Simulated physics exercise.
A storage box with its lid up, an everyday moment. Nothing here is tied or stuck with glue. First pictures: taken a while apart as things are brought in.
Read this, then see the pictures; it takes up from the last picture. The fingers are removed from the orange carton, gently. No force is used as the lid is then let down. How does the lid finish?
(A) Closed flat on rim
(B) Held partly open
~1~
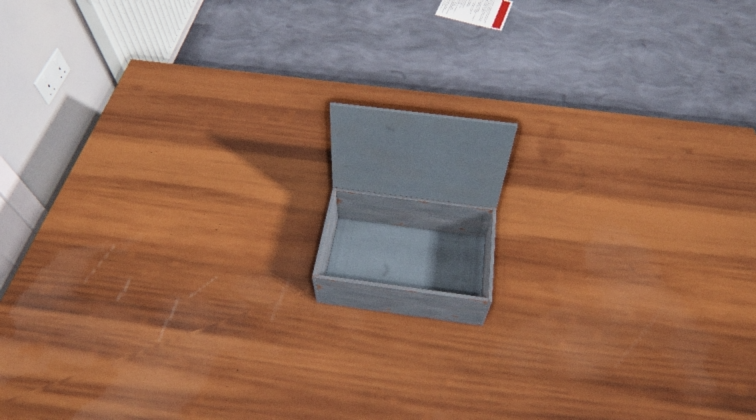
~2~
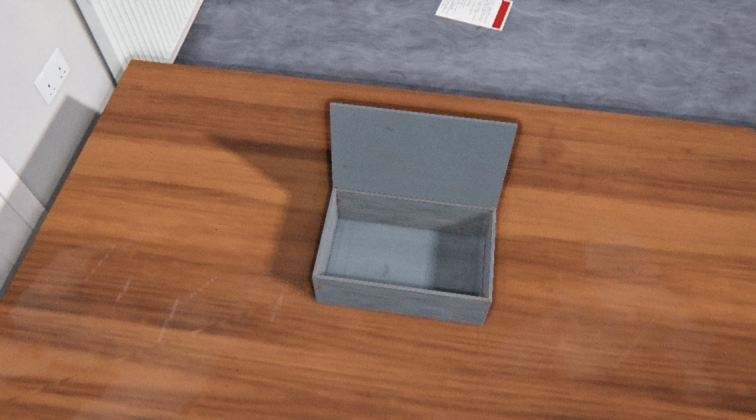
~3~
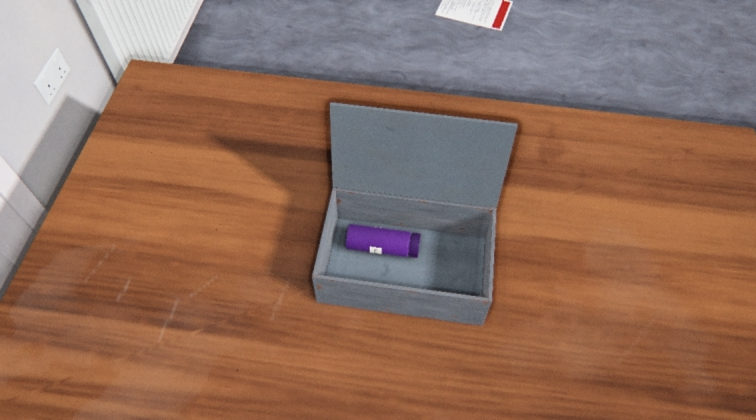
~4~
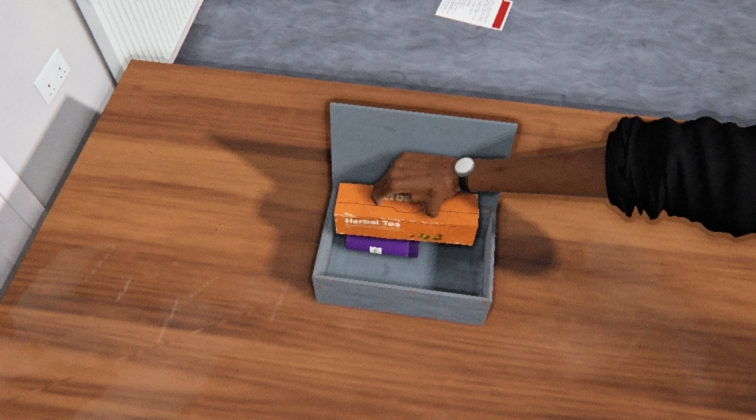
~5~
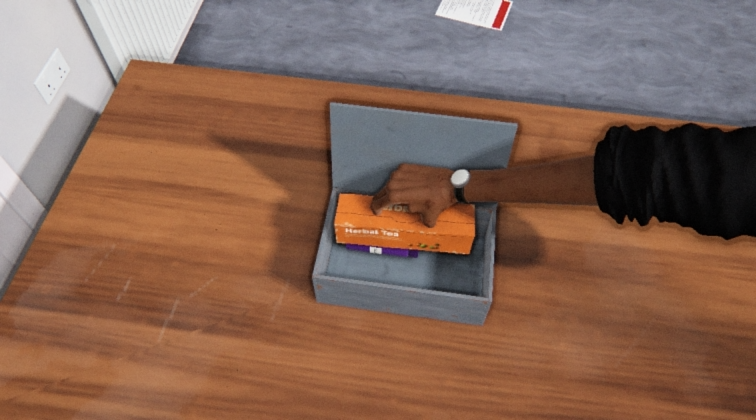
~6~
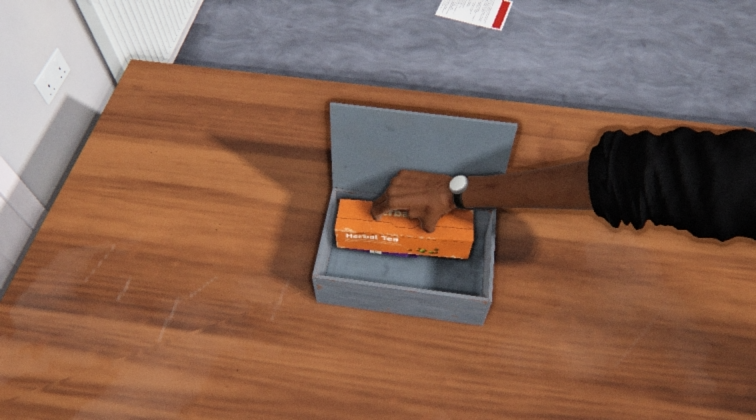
A, closed flat on rim.
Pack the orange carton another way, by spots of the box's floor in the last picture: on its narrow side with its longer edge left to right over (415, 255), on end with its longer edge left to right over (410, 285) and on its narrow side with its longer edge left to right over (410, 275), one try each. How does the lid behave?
Try 1: Lid goes down; try 2: Lid stays raised; try 3: Lid goes down.
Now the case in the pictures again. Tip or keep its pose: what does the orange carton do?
After all that, it finishes out of line.
Then, 0.50 s on from there, orange carton on its side near (400, 279); purple shaker shifted a little.
Then, 1.40 s on from there, lid 72° above the rim; orange carton on its side near (401, 283); purple shaker shifted a little.
Then, 1.90 s on from there, lid 41° above the rim; orange carton on its side near (401, 283); purple shaker shifted a little.
Then, 2.40 s on from there, lid 4° above the rim; orange carton on its side near (401, 283); purple shaker shifted a little.
In the end, lid shut; toppled in the box, orange carton; purple shaker unmoved. At the end, from the last picture's camera, orange carton near (401, 283).
